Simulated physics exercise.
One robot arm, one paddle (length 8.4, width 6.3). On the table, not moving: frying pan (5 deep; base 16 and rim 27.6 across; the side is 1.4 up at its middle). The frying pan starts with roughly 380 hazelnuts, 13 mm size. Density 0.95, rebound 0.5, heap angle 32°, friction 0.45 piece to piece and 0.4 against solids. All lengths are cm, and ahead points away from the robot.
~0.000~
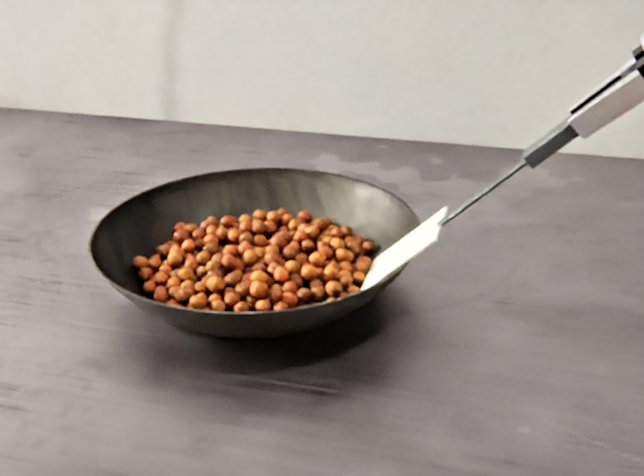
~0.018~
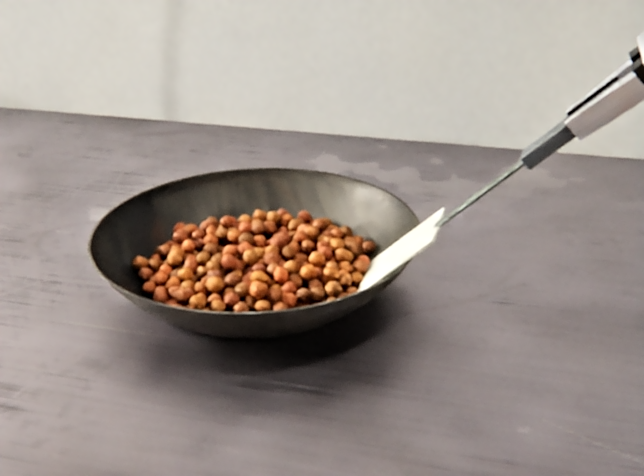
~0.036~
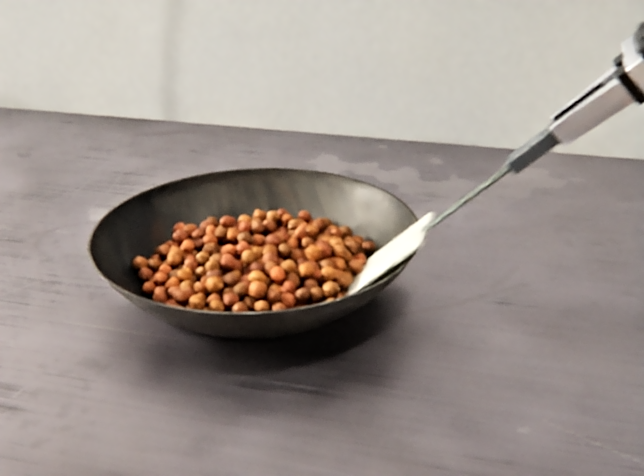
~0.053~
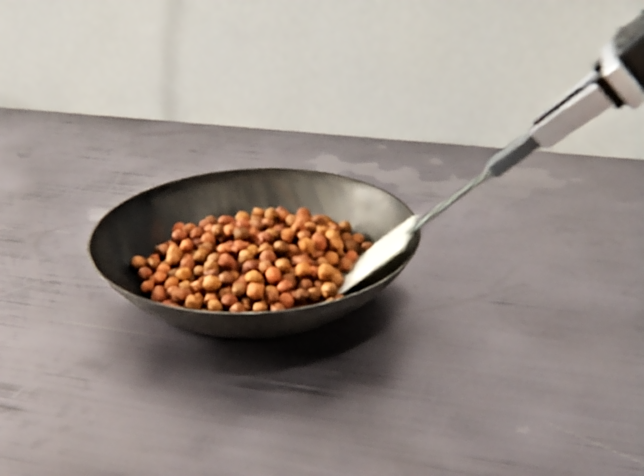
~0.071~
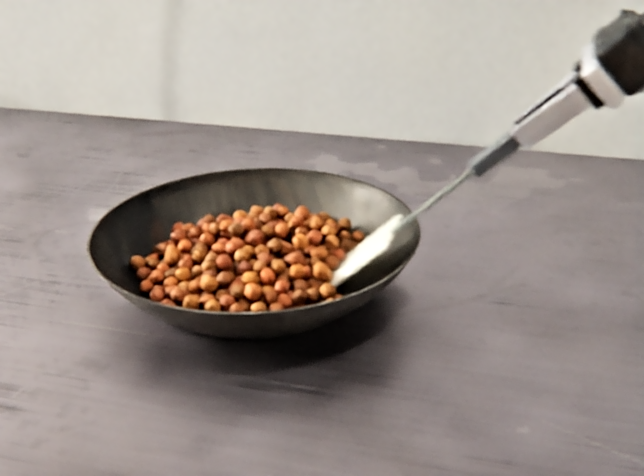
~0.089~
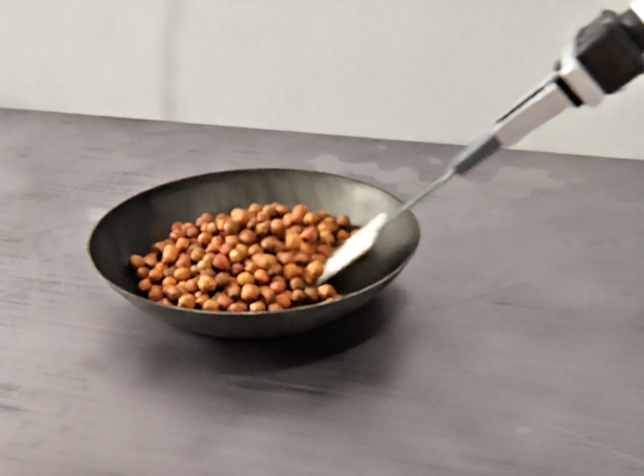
A robot arm pushes a white paddle leftward through brown hazelnuts in a dark frying pan.
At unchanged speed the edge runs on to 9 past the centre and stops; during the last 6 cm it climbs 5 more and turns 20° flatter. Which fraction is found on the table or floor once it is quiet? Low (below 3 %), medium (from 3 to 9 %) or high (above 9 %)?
Answer: High; above 9 % of the hazelnuts finish on the table or floor.
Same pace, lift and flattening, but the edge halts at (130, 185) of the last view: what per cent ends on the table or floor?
Some 20 per cent.
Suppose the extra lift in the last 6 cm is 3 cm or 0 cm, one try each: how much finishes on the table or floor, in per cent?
Some 10 and 0 per cent.
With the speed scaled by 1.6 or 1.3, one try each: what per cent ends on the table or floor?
About 15 and 20 per cent.
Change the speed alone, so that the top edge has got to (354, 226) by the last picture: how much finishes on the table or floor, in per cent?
About 15 per cent.
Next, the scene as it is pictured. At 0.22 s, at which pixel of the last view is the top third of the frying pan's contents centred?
At about (206, 232).
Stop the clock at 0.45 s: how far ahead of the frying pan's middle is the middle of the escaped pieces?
About 22 cm.
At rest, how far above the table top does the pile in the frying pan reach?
Some 4.5 cm.
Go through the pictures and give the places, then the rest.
In the first frame, paddle top edge at (442, 223), sloping 44°; upper third of the load around (260, 254), from x 140 to 370, top at y 215; 382 in the frying pan.
In the second frame, paddle top edge at (439, 224), sloping 44°; upper third of the load around (260, 254), from x 140 to 370, top at y 215.
In the third frame, paddle top edge at (427, 228), sloping 44°; upper third of the load around (260, 253), from x 140 to 370, top at y 215.
In the fourth frame, paddle top edge at (410, 231), sloping 44°; upper third of the load around (265, 250), from x 140 to 370, top at y 215.
In the fifth frame, paddle top edge at (394, 231), sloping 44°; upper third of the load around (258, 249), from x 135 to 365, top at y 210.
In the sixth frame, paddle top edge at (378, 229), sloping 44°; upper third of the load around (251, 246), from x 135 to 365, top at y 210; 382 in the frying pan.
After 0.15 s, sloping 44°, highest piece 6 above the table; 382 in the frying pan.
After 0.22 s, sloping 37°, highest piece 7 above the table; 382 in the frying pan.
After 0.45 s, sloping 24°, highest piece 6 above the table; 333 in the frying pan, 46 on the table or floor, 3 on the blade or in flight.
After 1.50 s, sloping 24°, highest piece 5 above the table; 333 in the frying pan, 49 on the table or floor.
At rest, 333 in the frying pan, 49 on the table or floor. That is 13 % on the table or floor.
